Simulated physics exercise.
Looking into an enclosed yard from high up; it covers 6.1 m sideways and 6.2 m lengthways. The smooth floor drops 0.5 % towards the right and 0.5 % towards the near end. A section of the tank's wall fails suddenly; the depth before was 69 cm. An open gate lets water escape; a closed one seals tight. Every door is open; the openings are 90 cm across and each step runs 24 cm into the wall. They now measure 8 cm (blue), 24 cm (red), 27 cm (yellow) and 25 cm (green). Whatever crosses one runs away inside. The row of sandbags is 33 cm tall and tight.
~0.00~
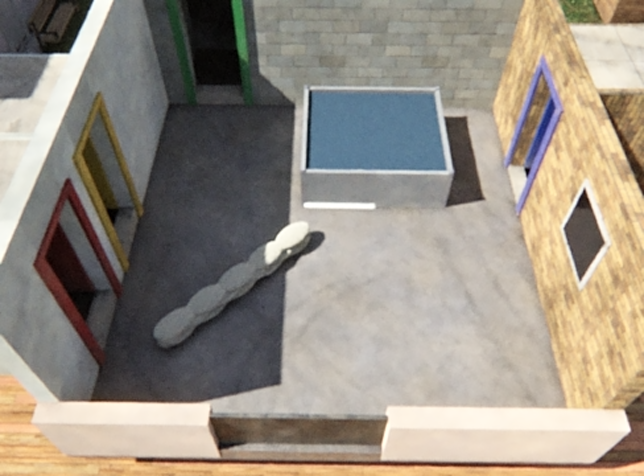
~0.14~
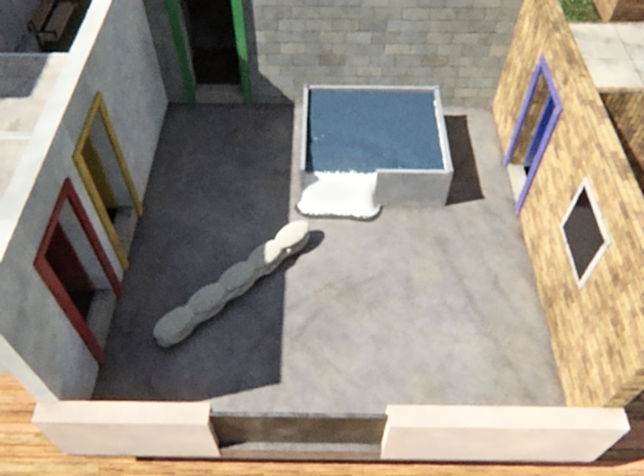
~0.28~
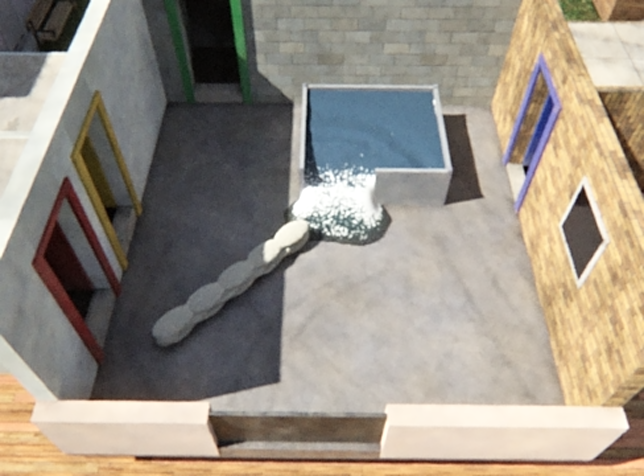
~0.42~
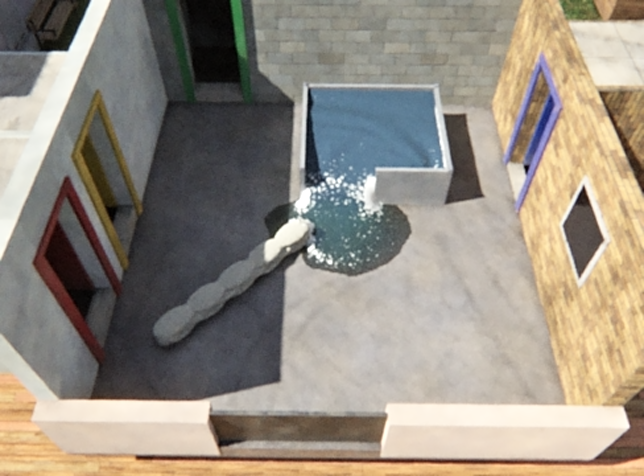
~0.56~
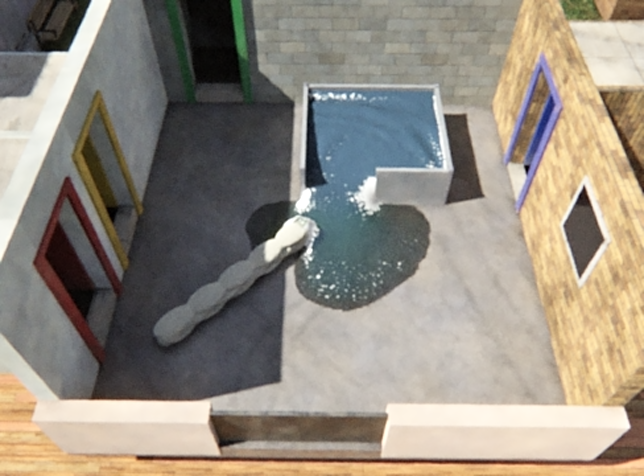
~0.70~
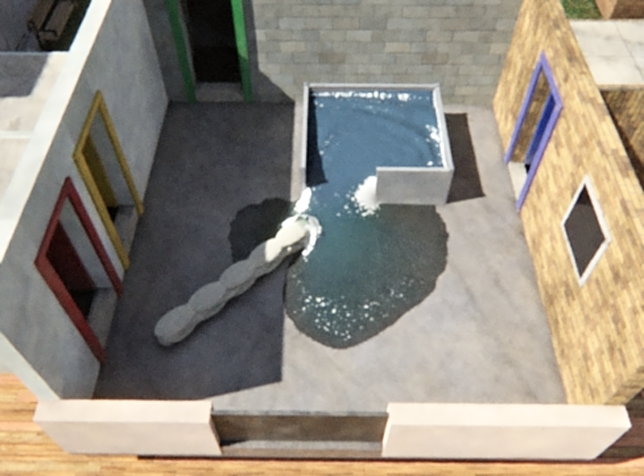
Water bursts from the tank's front wall and spreads across the yard floor toward the viewer.
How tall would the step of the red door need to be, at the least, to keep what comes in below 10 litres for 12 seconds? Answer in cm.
Close to 13 cm is just enough.
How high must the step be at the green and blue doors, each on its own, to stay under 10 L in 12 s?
About 7.0 cm at green and 11.0 cm at blue.
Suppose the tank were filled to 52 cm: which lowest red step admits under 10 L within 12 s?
Some 8.5 cm.
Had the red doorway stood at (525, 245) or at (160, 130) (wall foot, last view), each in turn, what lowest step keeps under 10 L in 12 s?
About 6.5 and 5.5 cm.
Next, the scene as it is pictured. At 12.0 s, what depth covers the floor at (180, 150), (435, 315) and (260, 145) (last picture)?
Roughly 9, 8 and 8 cm, in turn.
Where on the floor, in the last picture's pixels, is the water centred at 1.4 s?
Around (359, 196).
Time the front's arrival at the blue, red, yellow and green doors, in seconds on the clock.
Arrival: Blue 4.0 s, red 2.0 s, yellow 1.6 s, green 5.0 s.
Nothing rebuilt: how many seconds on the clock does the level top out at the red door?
At about 4.0 s.
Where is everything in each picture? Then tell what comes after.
In the first frame, the tank at (374, 131) is whole and still, 69 cm deep; the red door at (88, 286) is dry.
In the second frame, water pours out at (340, 191) and has run 0.3 m, to (362, 218); about 9 cm deep outside, 69 cm at the back.
In the third frame, the front is at (358, 242), 0.8 m from the gap at (339, 192); 1.0 m2 of floor is wet, 69 cm left at the back.
In the fourth frame, water pours out at (339, 193) and has run 1.4 m, to (343, 270); about 10 cm deep outside, 69 cm at the back.
In the fifth frame, the gap is at (339, 193), the front 2.0 m out at (340, 305); the back of the tank holds 66 cm.
In the sixth frame, the gap is at (340, 192), the front 2.6 m out at (332, 342); the back of the tank holds 59 cm; the red door at (89, 284), 4.0 m from the gap, is still 2.0 m from the nearest water.
After 1.4 s water covers 40 % of the floor, deepest (52 cm) near (309, 234); it has not reached the red door.
After 3.0 s water covers 60 % of the floor, deepest (38 cm) near (564, 432); 12 cm at the red door, 0 litres in over its 24 cm step.
After 12.0 s water covers 95 % of the floor, deepest (16 cm) near (443, 140); 6 cm at the red door, 0 litres in over its 24 cm step.
At the red door as built, the water arrived by 2.0 s and peaked near 18 cm at 4.2 s.
Run again over the same 12 s with other heights there, 25 litres in over 10.5 cm, 6 litres over 14 cm. The limit of 10 litres is kept from about 13 cm up.
